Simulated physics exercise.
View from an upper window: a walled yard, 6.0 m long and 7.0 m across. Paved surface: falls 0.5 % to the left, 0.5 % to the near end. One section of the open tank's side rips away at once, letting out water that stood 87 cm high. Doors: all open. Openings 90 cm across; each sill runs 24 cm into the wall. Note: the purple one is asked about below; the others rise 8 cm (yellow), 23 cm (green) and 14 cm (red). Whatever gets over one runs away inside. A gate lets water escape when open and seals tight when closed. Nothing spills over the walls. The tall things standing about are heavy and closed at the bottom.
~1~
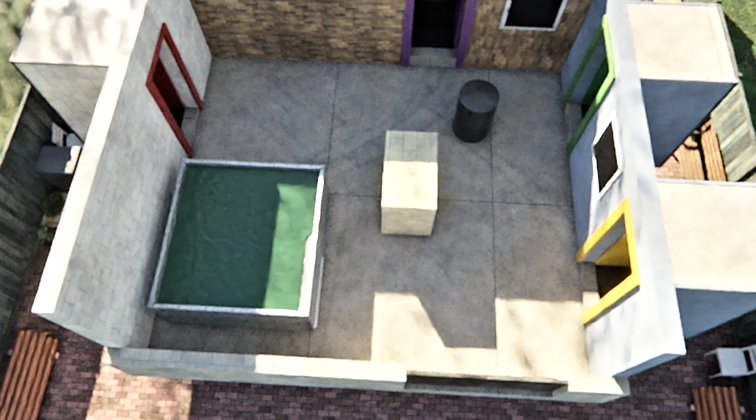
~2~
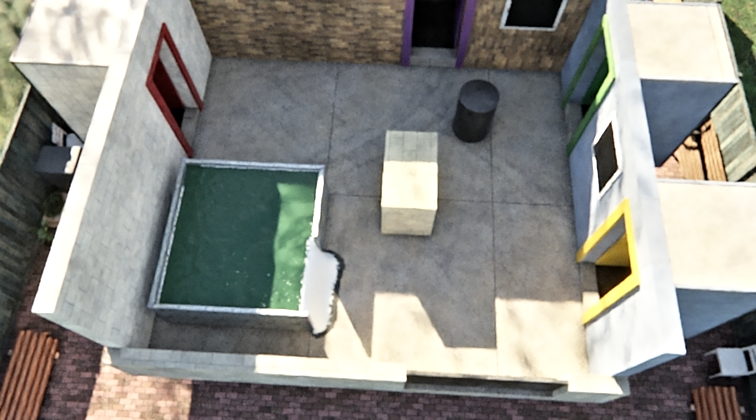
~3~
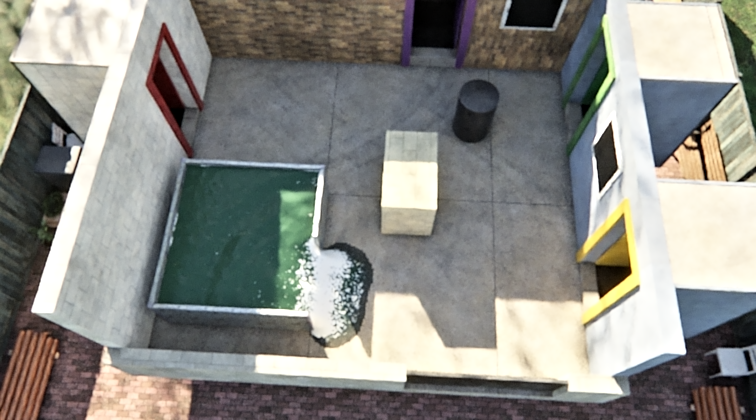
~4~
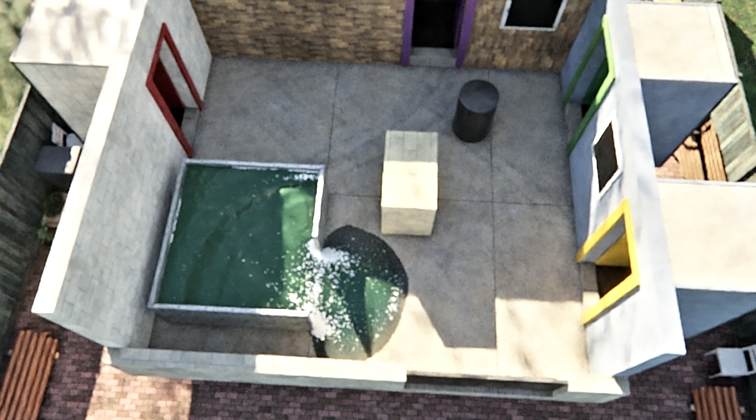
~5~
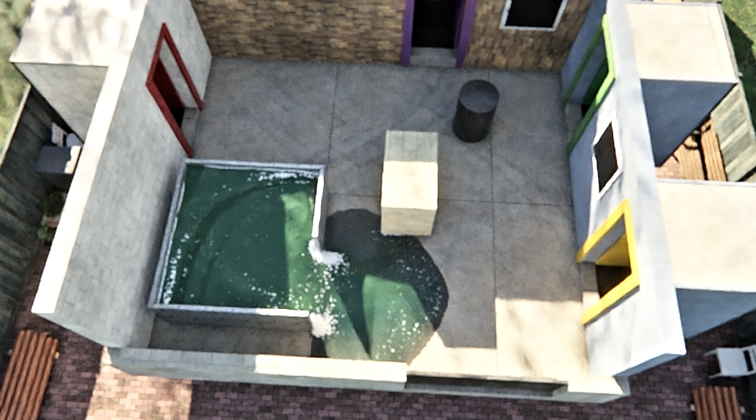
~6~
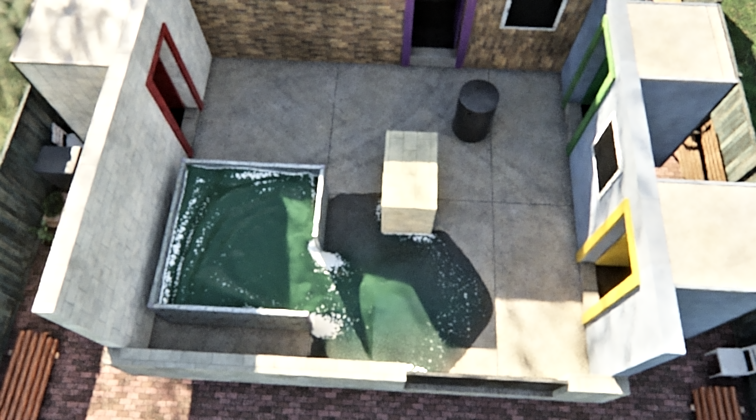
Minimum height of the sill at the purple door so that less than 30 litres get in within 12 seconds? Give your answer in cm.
Roughly 6.5 cm.
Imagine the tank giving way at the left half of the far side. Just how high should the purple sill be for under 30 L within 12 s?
Then something near 7.5 cm.
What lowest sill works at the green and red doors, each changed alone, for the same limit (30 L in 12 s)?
You'd want some 13.5 cm at green and some 12.5 cm at red.
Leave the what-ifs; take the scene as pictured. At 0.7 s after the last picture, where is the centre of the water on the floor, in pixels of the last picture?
Centre of mass: About (300, 271) px.
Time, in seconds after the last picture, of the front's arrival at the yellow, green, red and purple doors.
Times: Yellow 0.4 s, green 1.6 s, red 6.0 s, purple 3.4 s.
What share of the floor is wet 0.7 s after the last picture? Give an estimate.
Around 35 per cent of the floor.
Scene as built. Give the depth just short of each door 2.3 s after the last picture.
Lab note, cm: Yellow 35; green 8; red 0; purple 0.
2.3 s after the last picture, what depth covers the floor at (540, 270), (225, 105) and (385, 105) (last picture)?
First spot about 26 cm, second about 0 cm, third about 1 cm.
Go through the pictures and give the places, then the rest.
The first frame shows the open tank at (242, 234) is whole and still, 87 cm deep; the purple door at (437, 31) is dry.
In the second frame, the front is at (332, 312), 0.3 m from the gap at (313, 286); 0.4 m2 of floor is wet, 87 cm left at the back.
In the third frame, water pours out at (313, 286) and has run 0.9 m, to (368, 275); about 14 cm deep outside, 87 cm at the back.
In the fourth frame, the front is at (403, 294), 1.5 m from the gap at (314, 287); 2.5 m2 of floor is wet, 87 cm left at the back.
In the fifth frame, the front is at (443, 303), 2.1 m from the gap at (314, 287); 4.5 m2 of floor is wet, 84 cm left at the back.
In the sixth frame, the front is at (487, 313), 2.8 m from the gap at (313, 287); 6.3 m2 of floor is wet, 75 cm left at the back; the purple door at (437, 31), 5.1 m from the gap, is still 3.1 m from the nearest water.
Then, 0.7 s after the last picture water covers 35 % of the floor, deepest (49 cm) near (323, 301); it has not reached the purple door.
Then, 2.3 s after the last picture water covers 45 % of the floor, deepest (42 cm) near (579, 359); it has not reached the purple door.
Then, 11.3 s after the last picture water covers 100 % of the floor, deepest (18 cm) near (147, 358); 6 cm at the purple door, 0 litres in over its 27 cm sill.
At the purple door as built, the water peaked near 12 cm, 6.9 s after the last picture.
Run again over the same 12 s with other heights there, 43 litres in over 5.5 cm, 19 litres over 7.5 cm. The limit of 30 litres is kept from about 6.5 cm up.
